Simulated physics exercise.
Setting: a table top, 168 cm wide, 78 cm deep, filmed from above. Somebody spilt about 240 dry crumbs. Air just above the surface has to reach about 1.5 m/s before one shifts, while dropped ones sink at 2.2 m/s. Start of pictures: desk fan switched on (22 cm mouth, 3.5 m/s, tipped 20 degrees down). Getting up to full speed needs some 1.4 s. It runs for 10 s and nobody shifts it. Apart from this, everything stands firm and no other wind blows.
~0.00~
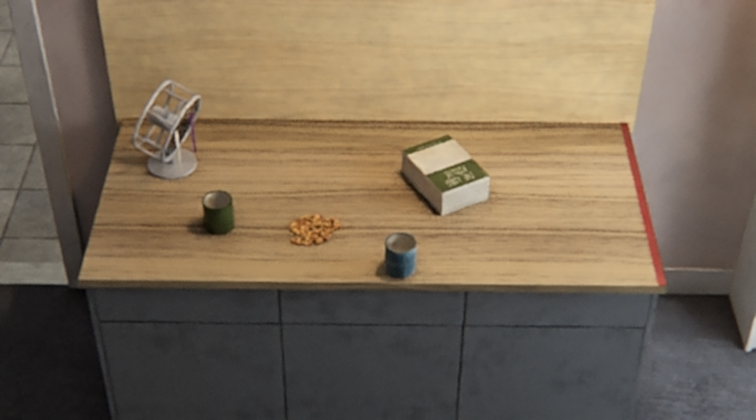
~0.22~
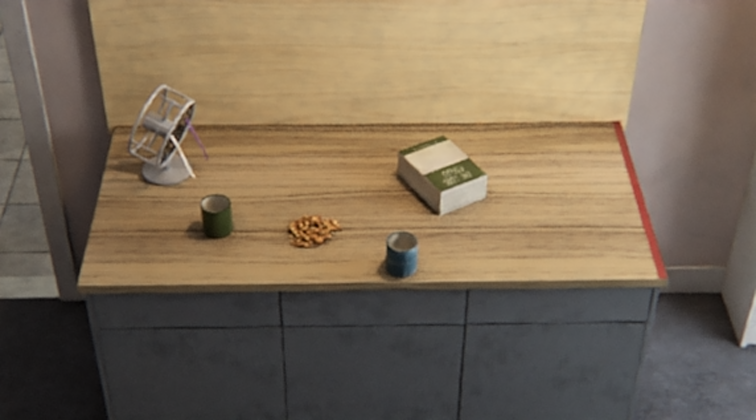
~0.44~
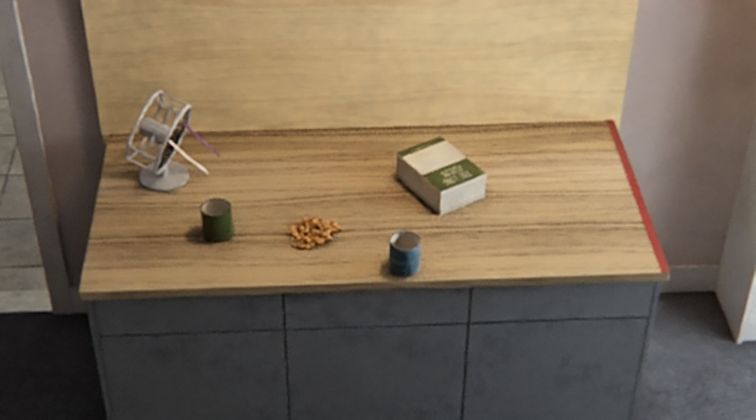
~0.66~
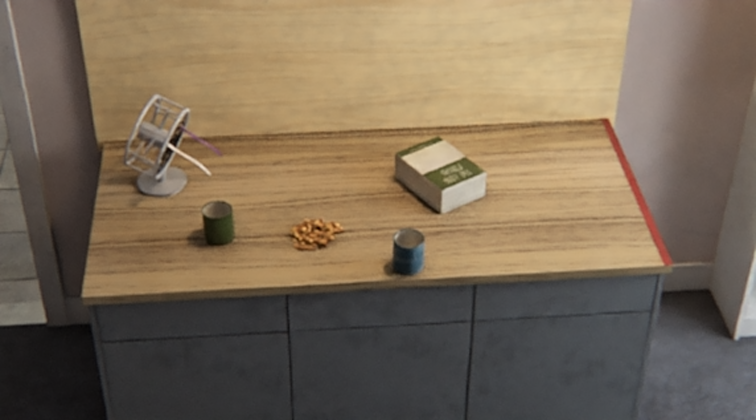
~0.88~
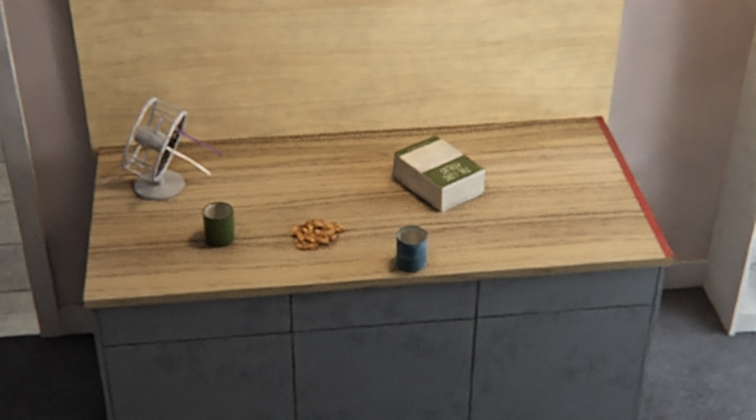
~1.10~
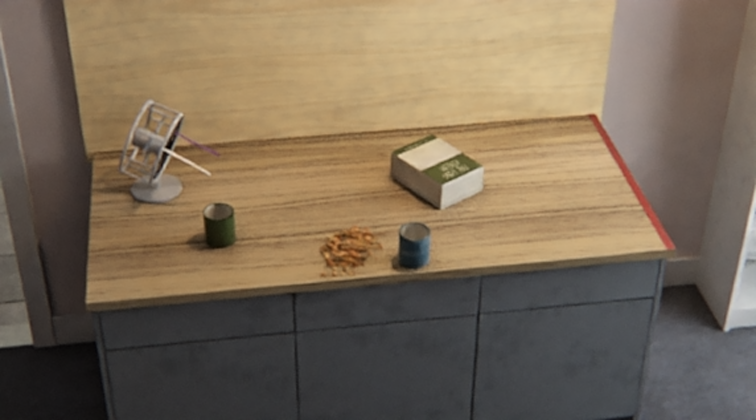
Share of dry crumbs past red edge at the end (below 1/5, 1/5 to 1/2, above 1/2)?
The amount never gets to a fifth.
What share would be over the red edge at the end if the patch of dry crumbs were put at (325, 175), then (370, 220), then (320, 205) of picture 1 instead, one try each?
First try near 50 %, second near 10 %, third near 10 %.
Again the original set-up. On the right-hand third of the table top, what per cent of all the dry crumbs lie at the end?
I'd put it at about 0 percent.
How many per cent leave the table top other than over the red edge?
100 %.
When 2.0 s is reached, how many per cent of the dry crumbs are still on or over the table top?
I'd put it near 0 per cent.
After 2.0 s, 0 % are on the move or not yet settled, 0 % are over the red edge.
After 3.2 s, 0 % are on the move or not yet settled, 0 % are over the red edge.
After 5.5 s, 0 % are on the move or not yet settled, 0 % are over the red edge.
After 10.0 s, at the end, 0 % are over the red edge.
